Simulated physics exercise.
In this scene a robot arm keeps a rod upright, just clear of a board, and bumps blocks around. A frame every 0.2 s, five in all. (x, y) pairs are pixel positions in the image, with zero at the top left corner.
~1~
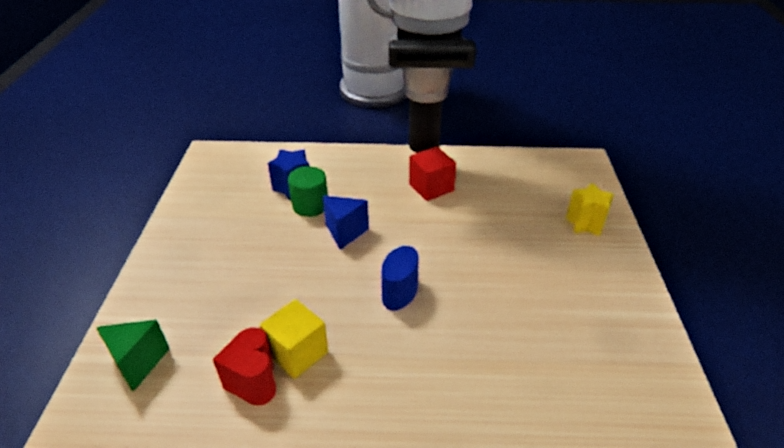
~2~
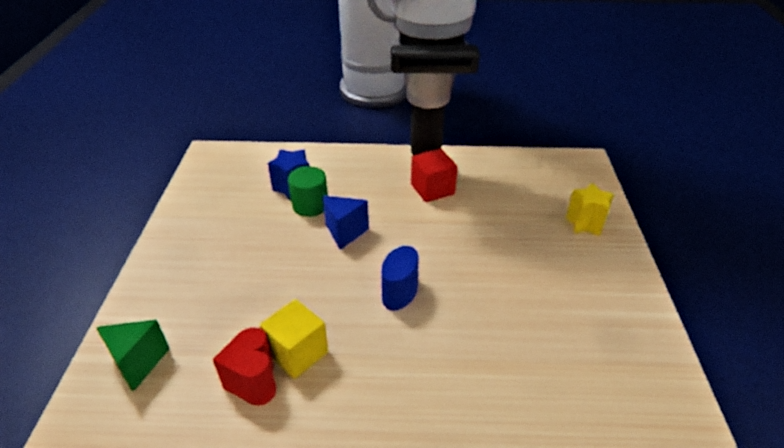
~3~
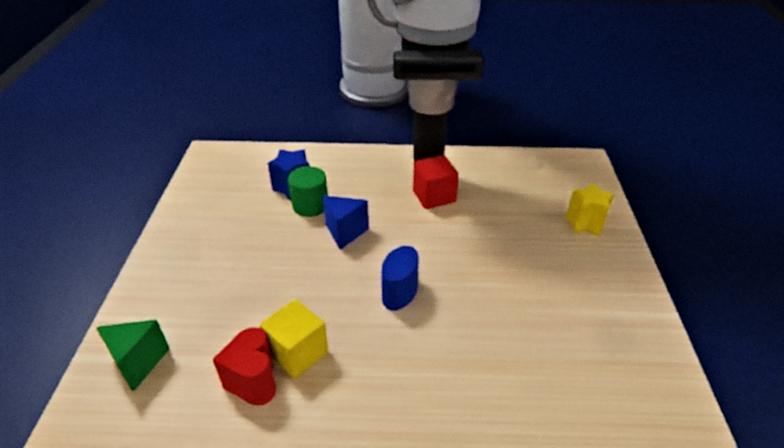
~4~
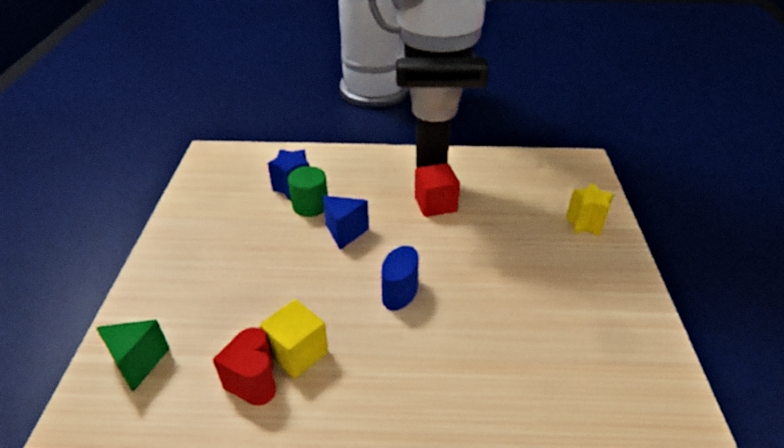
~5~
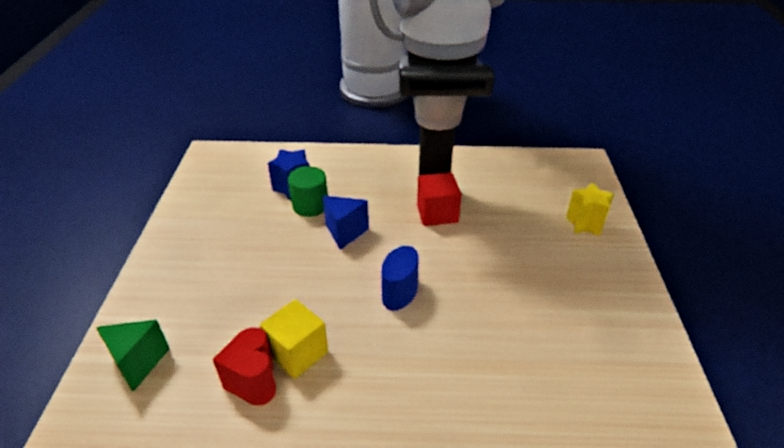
On a wooden board, a robot arm's black rod slowly pushes a red cube forward.
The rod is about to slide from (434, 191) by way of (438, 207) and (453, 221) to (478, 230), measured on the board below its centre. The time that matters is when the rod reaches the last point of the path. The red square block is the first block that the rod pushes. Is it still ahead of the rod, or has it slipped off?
No longer ahead of the rod.
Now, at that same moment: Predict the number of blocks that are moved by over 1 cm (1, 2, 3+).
Of all the blocks, just one travels more than a centimetre.
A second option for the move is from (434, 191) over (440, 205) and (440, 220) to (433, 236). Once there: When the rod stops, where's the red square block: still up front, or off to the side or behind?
It is still there in front.
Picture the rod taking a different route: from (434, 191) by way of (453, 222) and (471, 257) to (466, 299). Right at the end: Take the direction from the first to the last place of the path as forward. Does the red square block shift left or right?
The shift is to the right of that direction.
What follows on the original path. Halfway along, rod at (445, 197); red square block at (444, 210), turned 15° clockwise.
At the end, rod at (480, 212); red square block at (449, 217), turned 40° clockwise.
